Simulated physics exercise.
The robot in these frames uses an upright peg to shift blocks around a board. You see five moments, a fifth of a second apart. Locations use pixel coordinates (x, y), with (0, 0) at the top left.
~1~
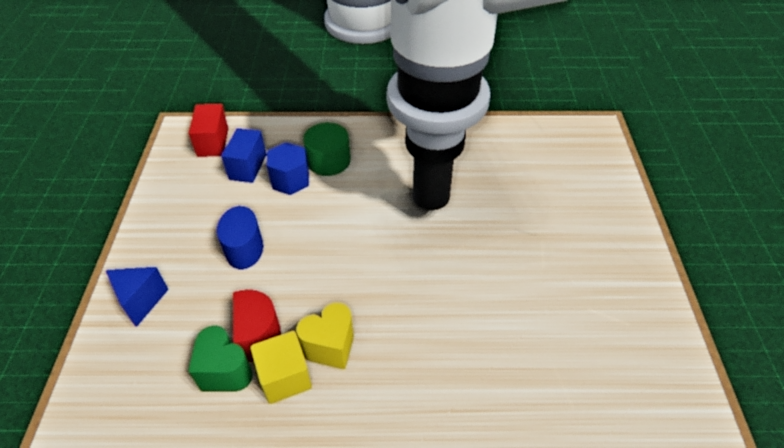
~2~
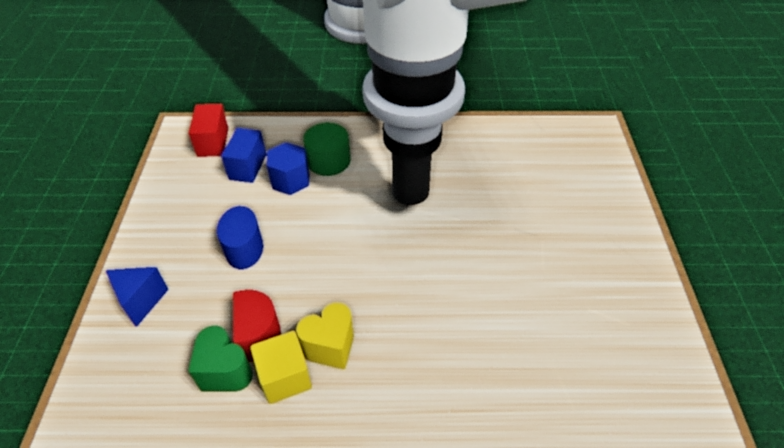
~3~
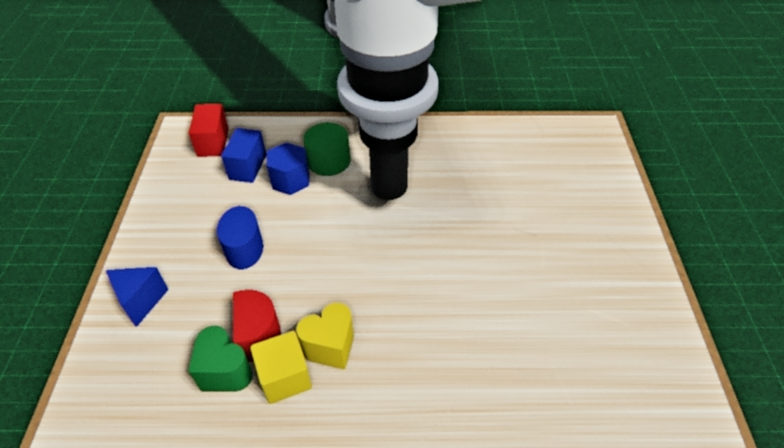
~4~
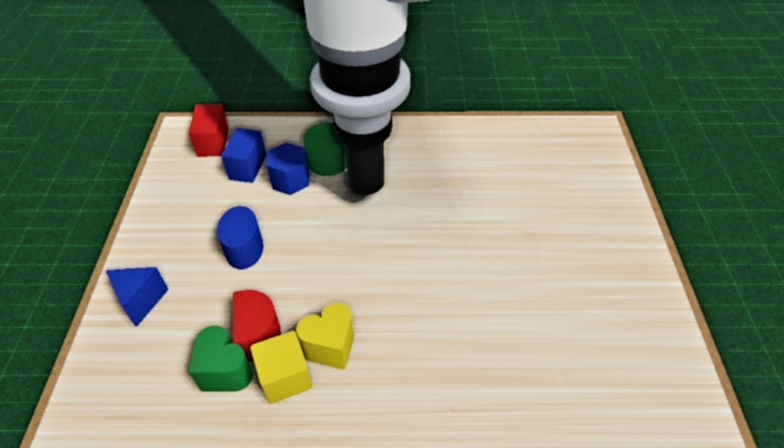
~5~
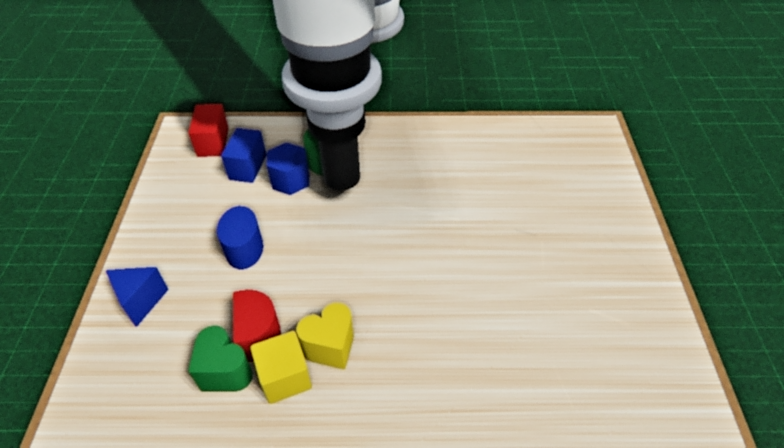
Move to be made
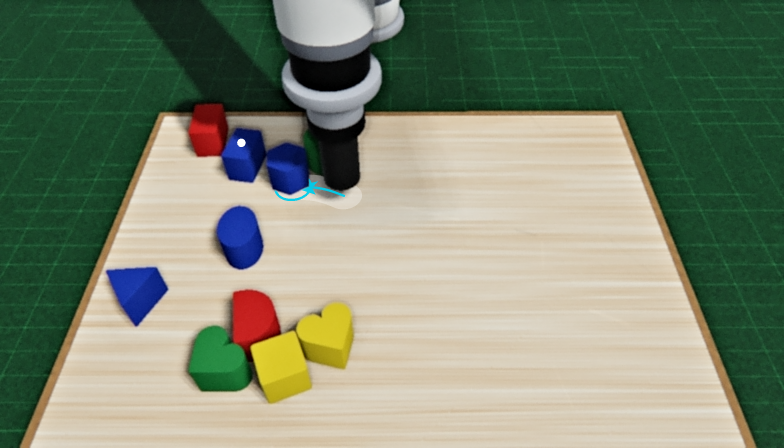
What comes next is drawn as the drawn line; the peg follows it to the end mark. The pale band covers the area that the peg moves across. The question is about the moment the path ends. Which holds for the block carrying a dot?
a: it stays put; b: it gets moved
I'll go with b - it gets moved.
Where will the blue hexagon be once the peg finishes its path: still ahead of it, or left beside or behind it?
The peg still has it in front.
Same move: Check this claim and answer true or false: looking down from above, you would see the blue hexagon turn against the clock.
False
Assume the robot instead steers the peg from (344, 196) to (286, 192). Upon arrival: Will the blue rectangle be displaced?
I believe so.
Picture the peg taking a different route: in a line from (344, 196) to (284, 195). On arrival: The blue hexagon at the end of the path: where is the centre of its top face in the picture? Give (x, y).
I think it will end close to (269, 147).
Path on the board, from (344, 196) by way of (320, 188) to (293, 187); the dot is on the blue rectangle.
On the path given first. Halfway along, peg at (317, 170); blue hexagon at (280, 155).
At the end, peg at (290, 169); blue rectangle at (231, 139); blue hexagon at (258, 150), turned 20° clockwise; green cylinder in place.
